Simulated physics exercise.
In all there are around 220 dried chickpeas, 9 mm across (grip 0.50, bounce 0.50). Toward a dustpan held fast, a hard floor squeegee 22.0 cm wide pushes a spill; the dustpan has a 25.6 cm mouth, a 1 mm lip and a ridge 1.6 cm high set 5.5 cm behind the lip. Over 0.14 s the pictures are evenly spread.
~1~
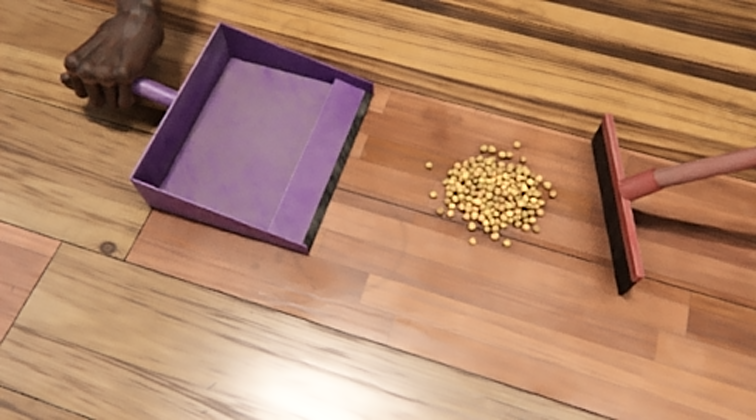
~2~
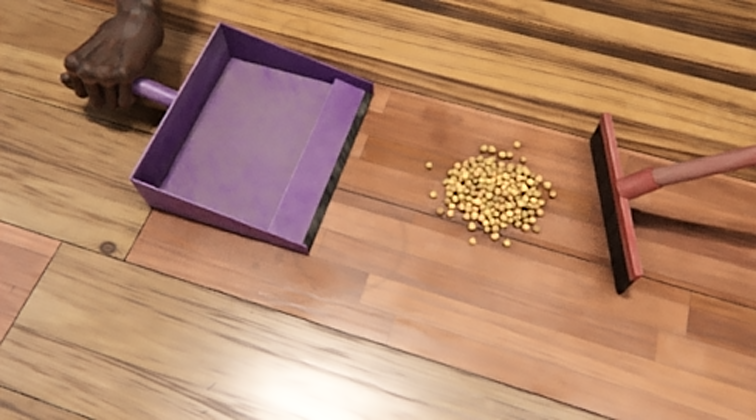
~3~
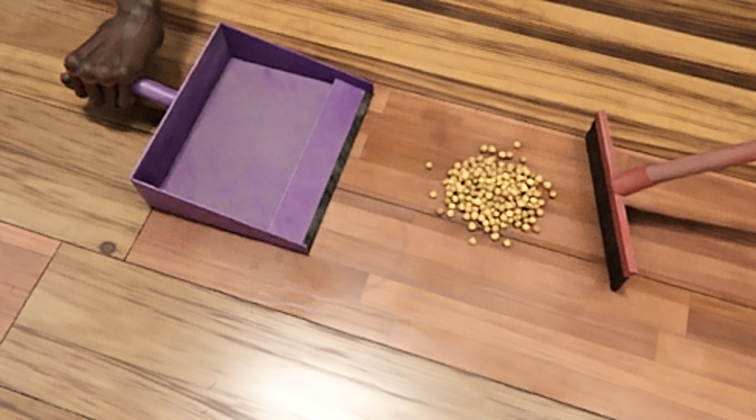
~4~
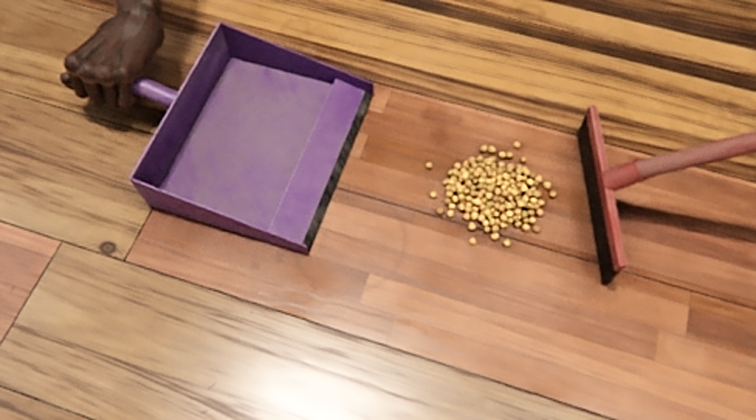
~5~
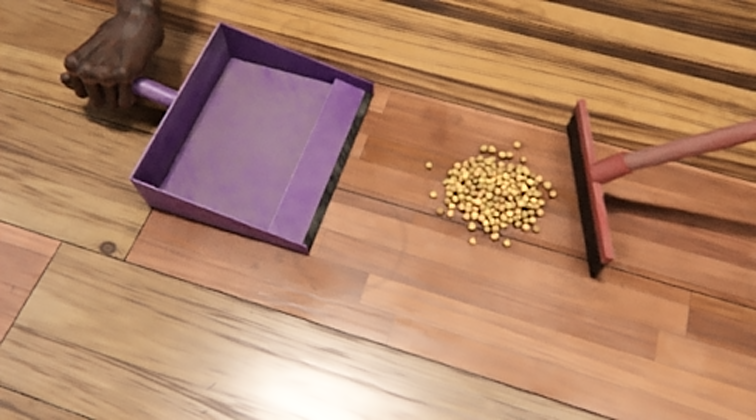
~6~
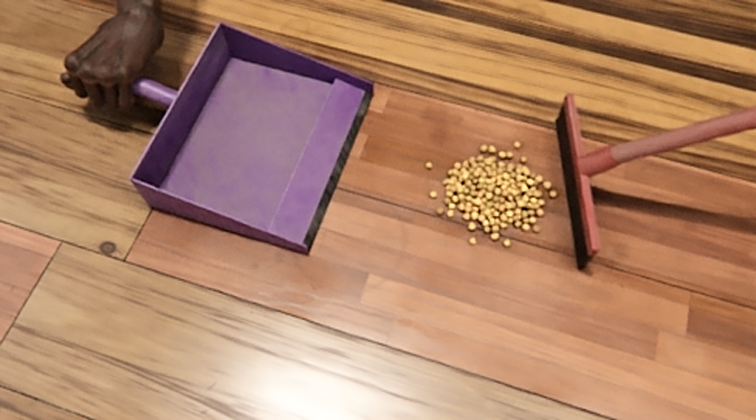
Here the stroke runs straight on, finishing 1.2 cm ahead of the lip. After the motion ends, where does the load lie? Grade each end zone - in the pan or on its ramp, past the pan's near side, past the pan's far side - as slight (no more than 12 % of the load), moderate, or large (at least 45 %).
Pan - slight. Near side - slight. Far side - slight.
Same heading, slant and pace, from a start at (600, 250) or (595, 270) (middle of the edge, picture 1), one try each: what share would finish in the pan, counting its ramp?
Estimates: 5 percent and 10 percent.
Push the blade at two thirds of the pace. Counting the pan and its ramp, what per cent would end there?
About 0 per cent.
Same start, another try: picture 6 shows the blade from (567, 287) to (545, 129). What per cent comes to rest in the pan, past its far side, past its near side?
The pan gets 35, the far side 5 and the near side 15.
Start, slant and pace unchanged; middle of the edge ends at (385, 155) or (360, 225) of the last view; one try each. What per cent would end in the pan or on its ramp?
Around 15 per cent, and around 30 per cent.
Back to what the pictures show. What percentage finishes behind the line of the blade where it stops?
35 %.
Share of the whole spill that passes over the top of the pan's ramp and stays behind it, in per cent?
Near 0 per cent, I'd say.
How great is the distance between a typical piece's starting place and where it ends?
I'd say near 14 cm.
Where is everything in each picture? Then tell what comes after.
In the first frame, blade from (637, 277) to (606, 121), moved 0.0 cm, 0 of the pieces shifted so far; middle of the pieces at (497, 191); pan at (253, 143).
In the second frame, blade from (635, 276) to (604, 120), moved 0.2 cm, 0 of the pieces shifted so far; middle of the pieces at (497, 191).
In the third frame, blade from (629, 272) to (599, 118), moved 0.9 cm, 0 of the pieces shifted so far; middle of the pieces at (497, 191).
In the fourth frame, blade from (619, 266) to (591, 113), moved 2.2 cm, 0 of the pieces shifted so far; middle of the pieces at (497, 191).
In the fifth frame, blade from (606, 259) to (580, 107), moved 3.8 cm, 0 of the pieces shifted so far; middle of the pieces at (497, 191).
In the sixth frame, blade from (593, 251) to (568, 101), moved 5.5 cm, 0 of the pieces shifted so far; middle of the pieces at (497, 191); pan at (253, 143).
Then, 0.21 s after the last picture, middle of the blade 17 cm from the lip; 0 % over the lip, far side 0 %, near side 0 %.
Then, 0.36 s after the last picture, middle of the blade 8 cm from the lip; 0 % over the lip, far side 0 %, near side 0 %.
Then, 0.62 s after the last picture, middle of the blade 5 cm from the lip; 0 % over the lip, far side 5 %, near side 0 %.
In the end, pan 0 %, near side 0 %, far side 5 %, in front of the lip or behind the blade 95 %.
